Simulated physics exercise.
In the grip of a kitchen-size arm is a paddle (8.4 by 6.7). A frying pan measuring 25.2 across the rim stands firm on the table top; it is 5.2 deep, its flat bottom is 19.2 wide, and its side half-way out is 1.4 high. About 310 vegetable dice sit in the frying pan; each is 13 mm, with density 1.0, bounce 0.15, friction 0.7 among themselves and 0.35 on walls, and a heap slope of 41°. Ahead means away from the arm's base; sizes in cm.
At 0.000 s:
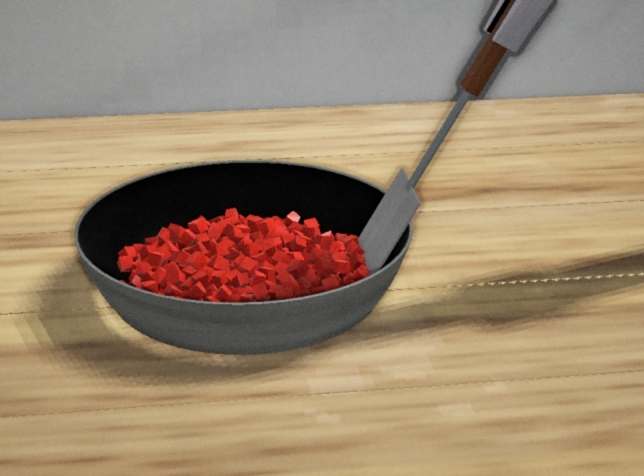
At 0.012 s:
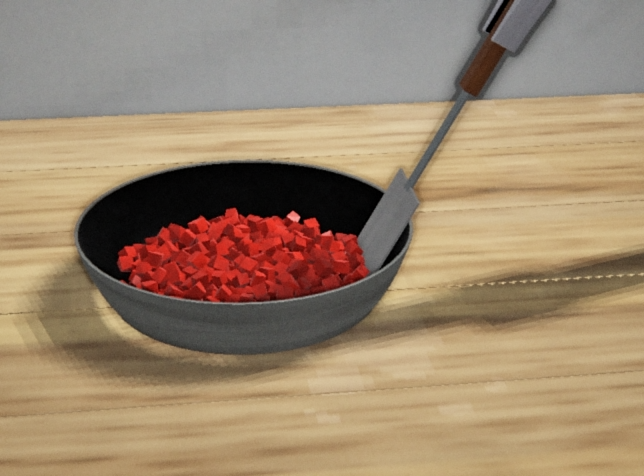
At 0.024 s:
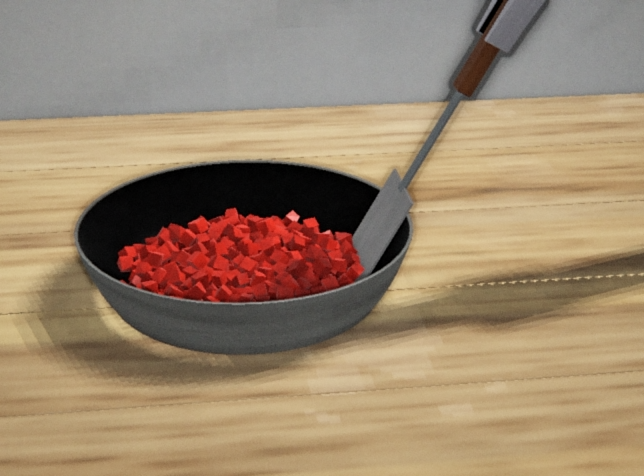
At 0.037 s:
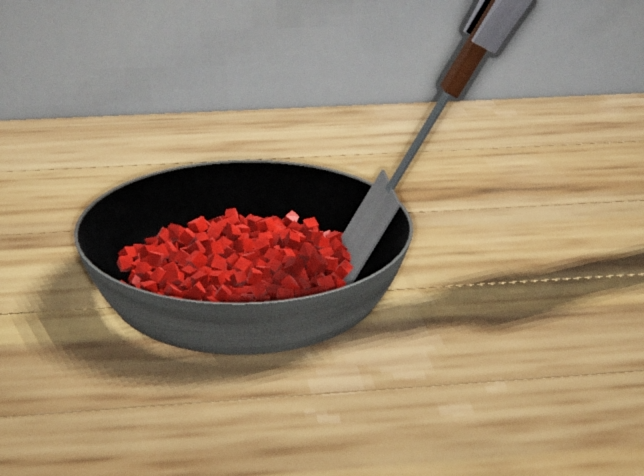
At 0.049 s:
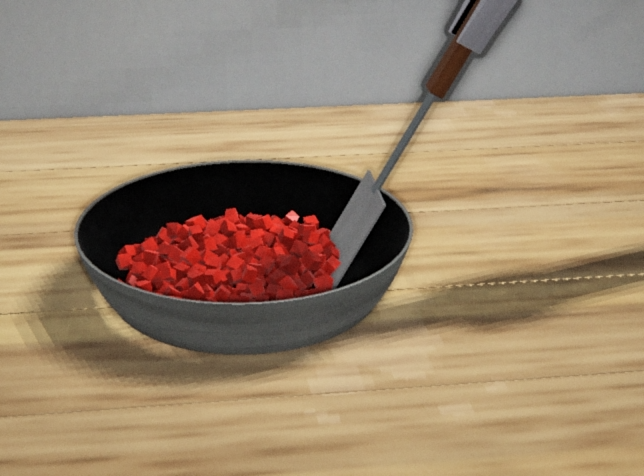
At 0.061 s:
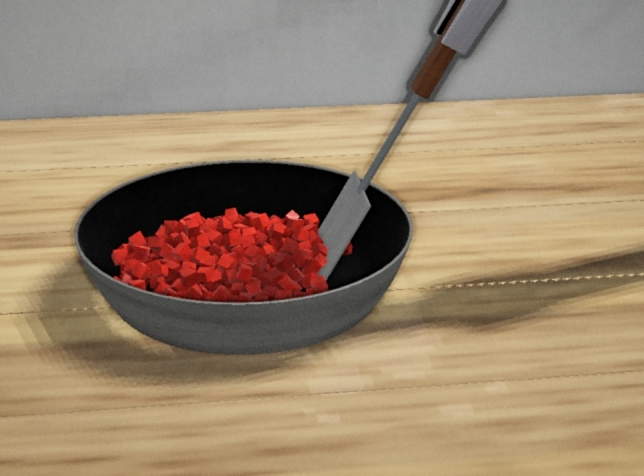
On a wooden table top, a paddle pushes red dice leftward in a dark frying pan.
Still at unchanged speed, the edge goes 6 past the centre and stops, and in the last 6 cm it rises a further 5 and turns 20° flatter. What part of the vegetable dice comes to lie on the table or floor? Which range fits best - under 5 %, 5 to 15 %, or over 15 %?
The range that fits: 5 to 15 %.
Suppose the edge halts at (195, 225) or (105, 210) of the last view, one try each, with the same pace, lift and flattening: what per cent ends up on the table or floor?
Respectively some 5 and 25 percent end on the table or floor.
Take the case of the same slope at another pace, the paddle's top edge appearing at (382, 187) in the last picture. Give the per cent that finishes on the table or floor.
Expect some 0 per cent there.
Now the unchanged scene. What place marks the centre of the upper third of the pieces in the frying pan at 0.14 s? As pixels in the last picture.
(190, 246).
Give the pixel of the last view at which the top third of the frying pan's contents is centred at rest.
Pixel position: Approx. (134, 257).
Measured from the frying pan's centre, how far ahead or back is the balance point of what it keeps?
I'd say it's roughly 4.0 cm toward the front.
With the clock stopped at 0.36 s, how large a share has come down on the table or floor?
Some 10 per cent of the load.
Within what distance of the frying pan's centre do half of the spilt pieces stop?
Close to 24 cm from the centre.
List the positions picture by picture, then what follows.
In the first picture, paddle top edge at (411, 185), sloping 61°; upper third of the load around (243, 259), from x 120 to 360, top at y 215; 307 in the frying pan.
In the second picture, paddle top edge at (410, 185), sloping 61°; upper third of the load around (243, 259), from x 120 to 360, top at y 215.
In the third picture, paddle top edge at (404, 185), sloping 61°; upper third of the load around (246, 259), from x 120 to 360, top at y 215.
In the fourth picture, paddle top edge at (391, 186), sloping 61°; upper third of the load around (247, 258), from x 120 to 360, top at y 215.
In the fifth picture, paddle top edge at (377, 187), sloping 61°; upper third of the load around (249, 255), from x 120 to 360, top at y 215.
In the sixth picture, paddle top edge at (362, 188), sloping 61°; upper third of the load around (239, 253), from x 115 to 360, top at y 215; 307 in the frying pan.
After 0.10 s, sloping 61°, highest piece 5 above the table; 307 in the frying pan.
After 0.14 s, sloping 53°, highest piece 6 above the table; 307 in the frying pan.
After 0.36 s, sloping 41°, highest piece 6 above the table; 275 in the frying pan, 30 on the table or floor, 2 on the blade or in flight.
After 1.41 s, sloping 41°, highest piece 6 above the table; 275 in the frying pan, 32 on the table or floor.
At rest, 275 in the frying pan, 32 on the table or floor. That is 10 % on the table or floor.
